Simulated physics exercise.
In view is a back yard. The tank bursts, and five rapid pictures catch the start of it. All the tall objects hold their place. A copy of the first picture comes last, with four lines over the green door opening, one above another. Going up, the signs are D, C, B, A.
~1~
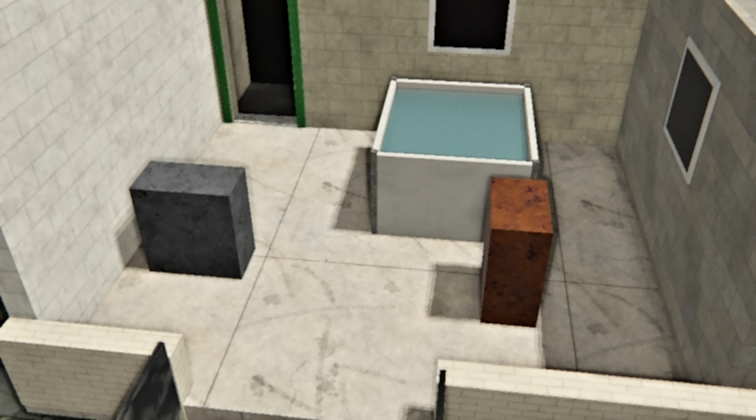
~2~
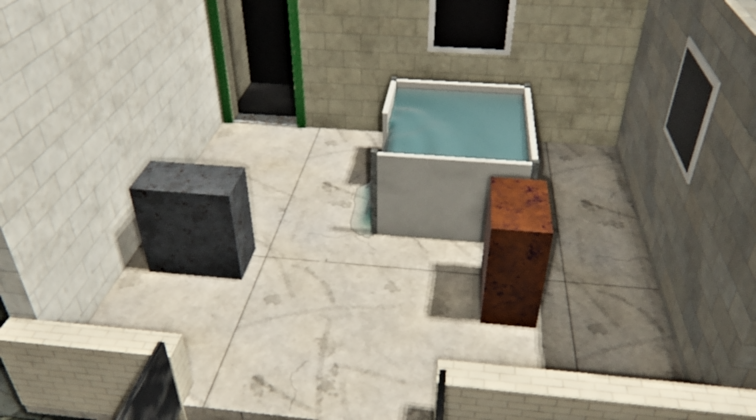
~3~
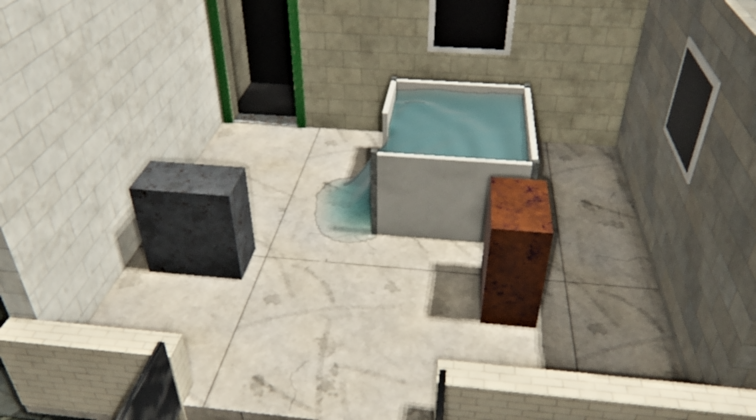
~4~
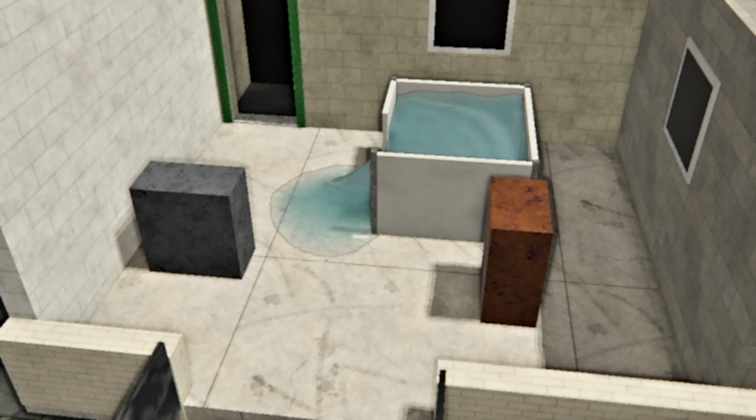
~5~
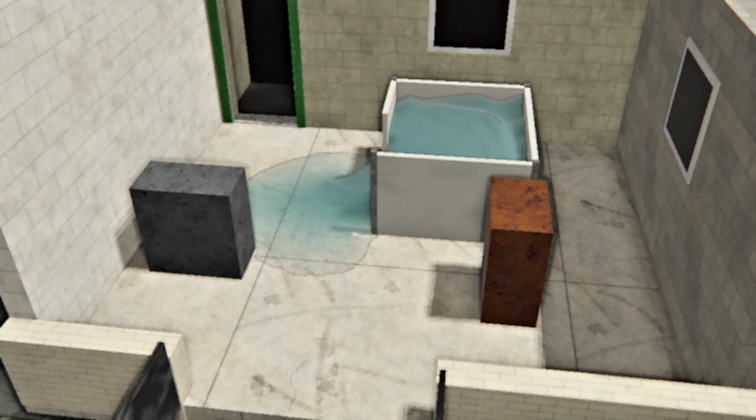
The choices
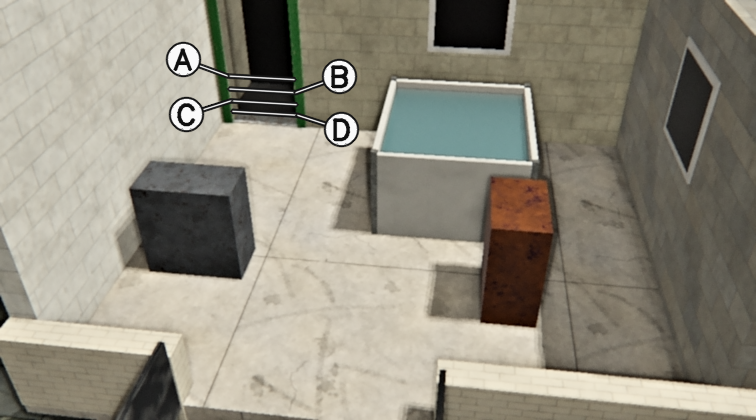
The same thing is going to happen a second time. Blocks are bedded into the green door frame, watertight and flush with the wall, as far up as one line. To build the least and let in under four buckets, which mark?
Line C just does it.
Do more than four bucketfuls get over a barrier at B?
No, that is safe.
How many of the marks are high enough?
Three of them.
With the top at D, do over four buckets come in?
Yes.
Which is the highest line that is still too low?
It is D.
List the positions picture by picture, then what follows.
Water in the tank at rest, its middle at (457, 124); foot of the green doorway at (265, 125); open gate at (307, 342).
Water covers 1 % of the ground and shows as far out as (370, 211).
Water covers 4 % of the ground and shows as far out as (334, 184).
Water covers 8 % of the ground and shows as far out as (292, 186).
Water covers 15 % of the ground and shows as far out as (269, 255).
On the marked copy, A at (260, 77); B at (262, 90); C at (263, 102); D at (264, 113); from the bottom up D, C, B, A.
Choosing A, nothing gets over.
Choosing B, nothing gets over.
Choosing C, a bucket or two gets in.
Choosing D, about 14 bucketfuls get in.
